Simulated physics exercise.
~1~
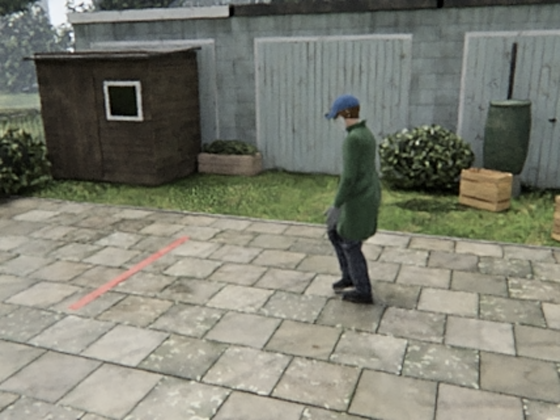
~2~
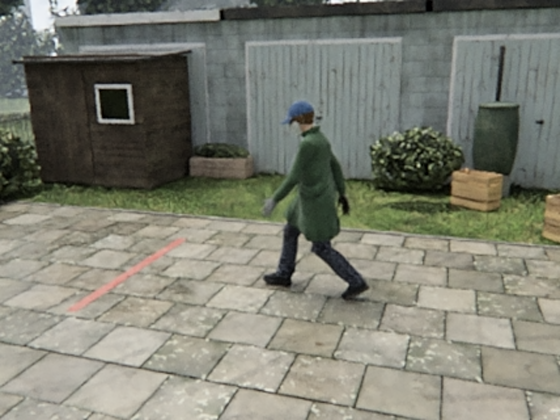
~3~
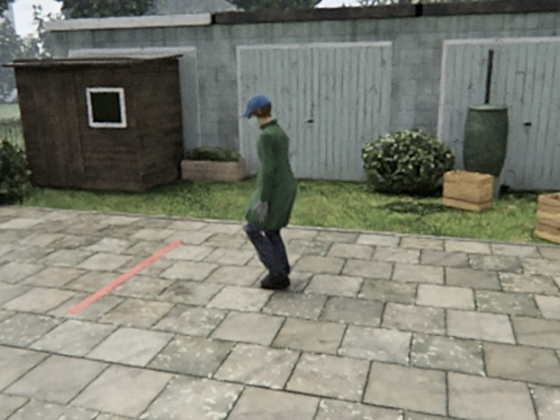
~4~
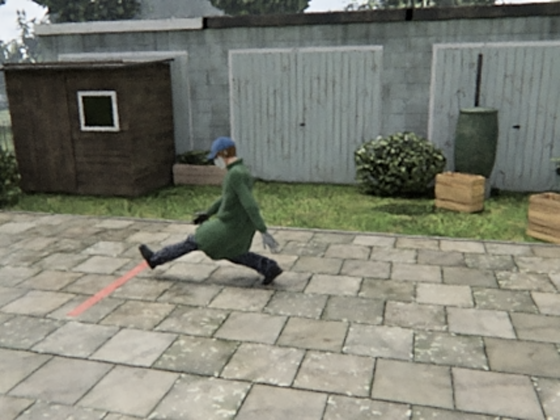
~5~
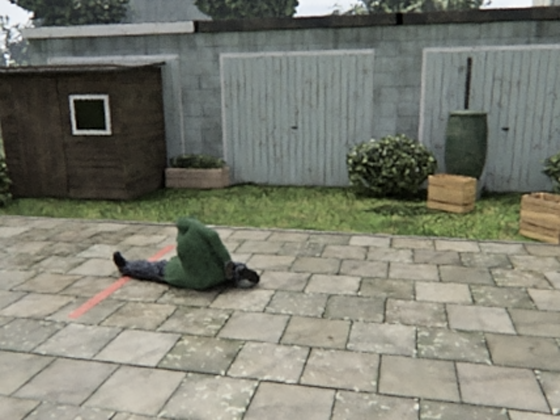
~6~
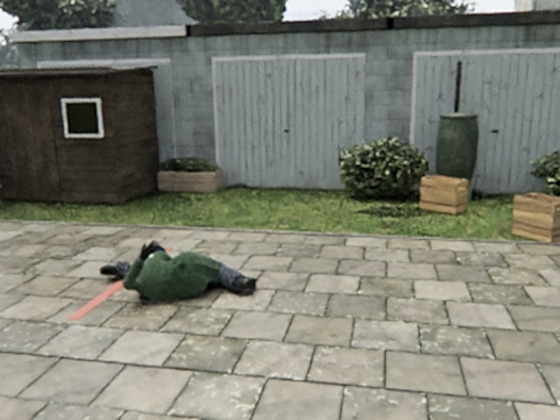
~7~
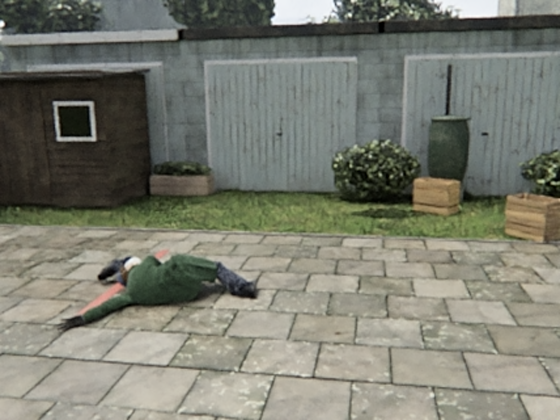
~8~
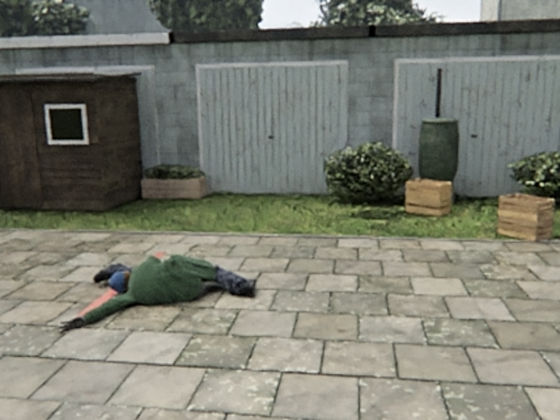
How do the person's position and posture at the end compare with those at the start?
At the start the person is upright and walking, well to the right of the red tape. By the end they are lying on the paving further left, down beside the tape.
